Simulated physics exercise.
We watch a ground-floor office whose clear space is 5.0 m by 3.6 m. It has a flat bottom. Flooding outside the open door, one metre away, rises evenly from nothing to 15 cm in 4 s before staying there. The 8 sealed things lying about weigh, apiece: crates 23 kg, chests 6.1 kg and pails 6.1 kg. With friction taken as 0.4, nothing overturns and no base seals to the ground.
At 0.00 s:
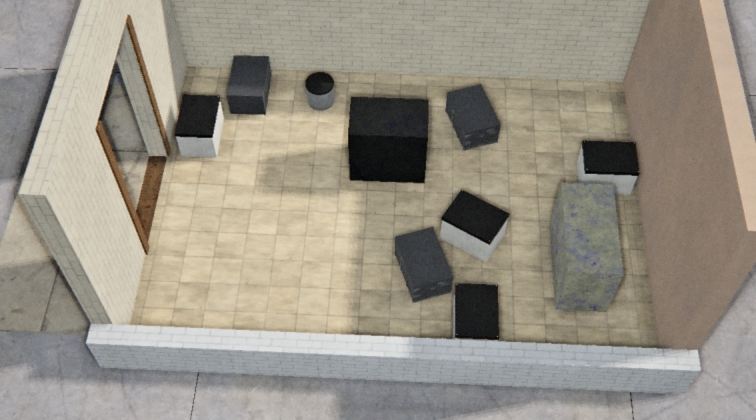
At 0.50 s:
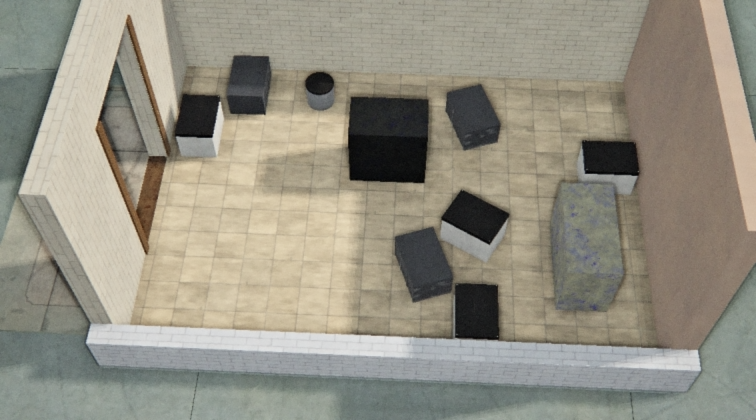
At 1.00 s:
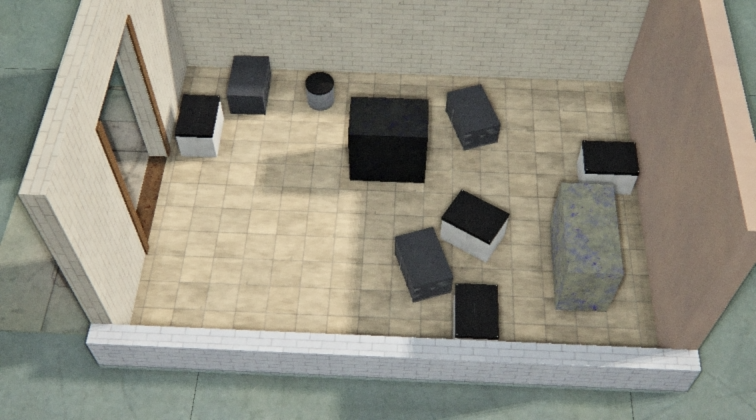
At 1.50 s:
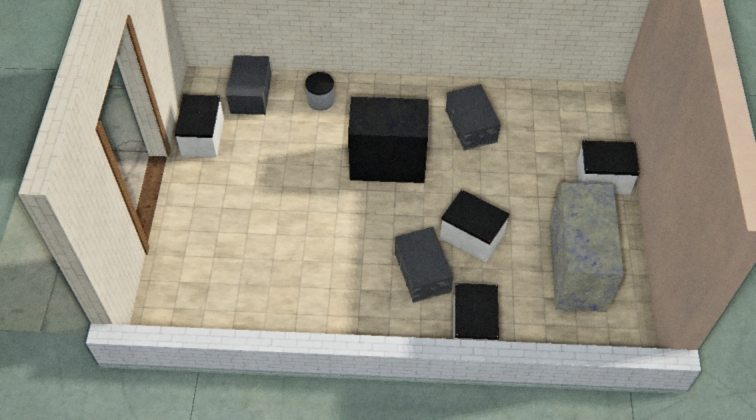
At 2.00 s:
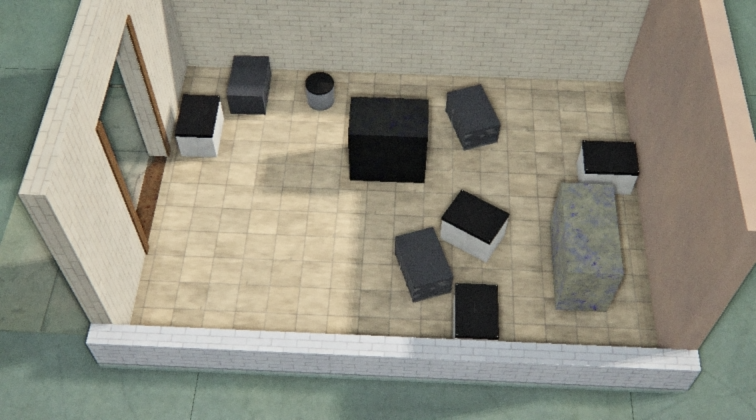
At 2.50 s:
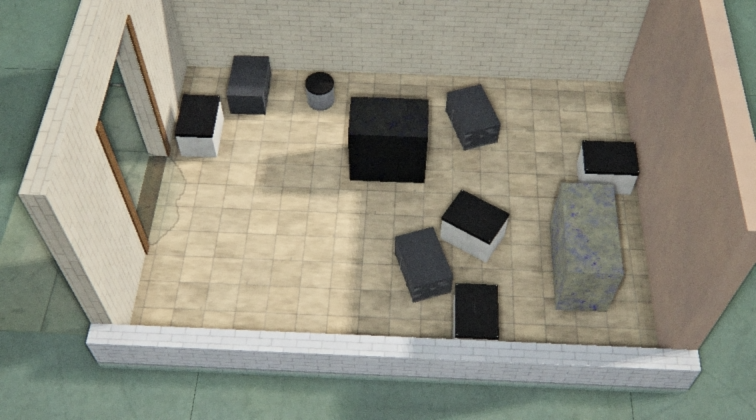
The clip opens on a tiled room seen from above, with dark and white boxes, a small bucket and a long mottled block standing still. Outside, the grey ground turns greenish as water spreads around the walls. Finally, a thin patch of water edges through the doorway at left, and nothing inside shifts.
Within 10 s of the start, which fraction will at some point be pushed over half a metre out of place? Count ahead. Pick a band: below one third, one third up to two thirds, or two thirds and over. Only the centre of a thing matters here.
The share is below one third.
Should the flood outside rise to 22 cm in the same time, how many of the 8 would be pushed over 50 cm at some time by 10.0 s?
Then 3.
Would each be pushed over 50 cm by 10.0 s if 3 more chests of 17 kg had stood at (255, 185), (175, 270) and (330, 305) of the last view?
Result, in listed order: Exceeded / not exceeded / not exceeded.
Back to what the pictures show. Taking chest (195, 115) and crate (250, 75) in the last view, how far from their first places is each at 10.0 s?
In that order: 20 cm, 0 cm.
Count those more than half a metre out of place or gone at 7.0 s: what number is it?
The number by then is 0.
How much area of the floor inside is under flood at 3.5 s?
I'd put it close to 1.5 m2.
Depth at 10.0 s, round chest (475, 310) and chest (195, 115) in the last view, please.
Close to 4 and 2 centimetres.
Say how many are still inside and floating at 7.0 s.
By my count, 0.
After 3.5 s 0 of 8 are over 50 cm from their spots; 0 afloat.
After 4.5 s 0 of 8 are over 50 cm from their spots; 0 afloat.
After 7.0 s 0 of 8 are over 50 cm from their spots; 0 afloat.
After 10.0 s 2 of 8 are over 50 cm from their spots, and 2 have been at some point; 3 afloat.
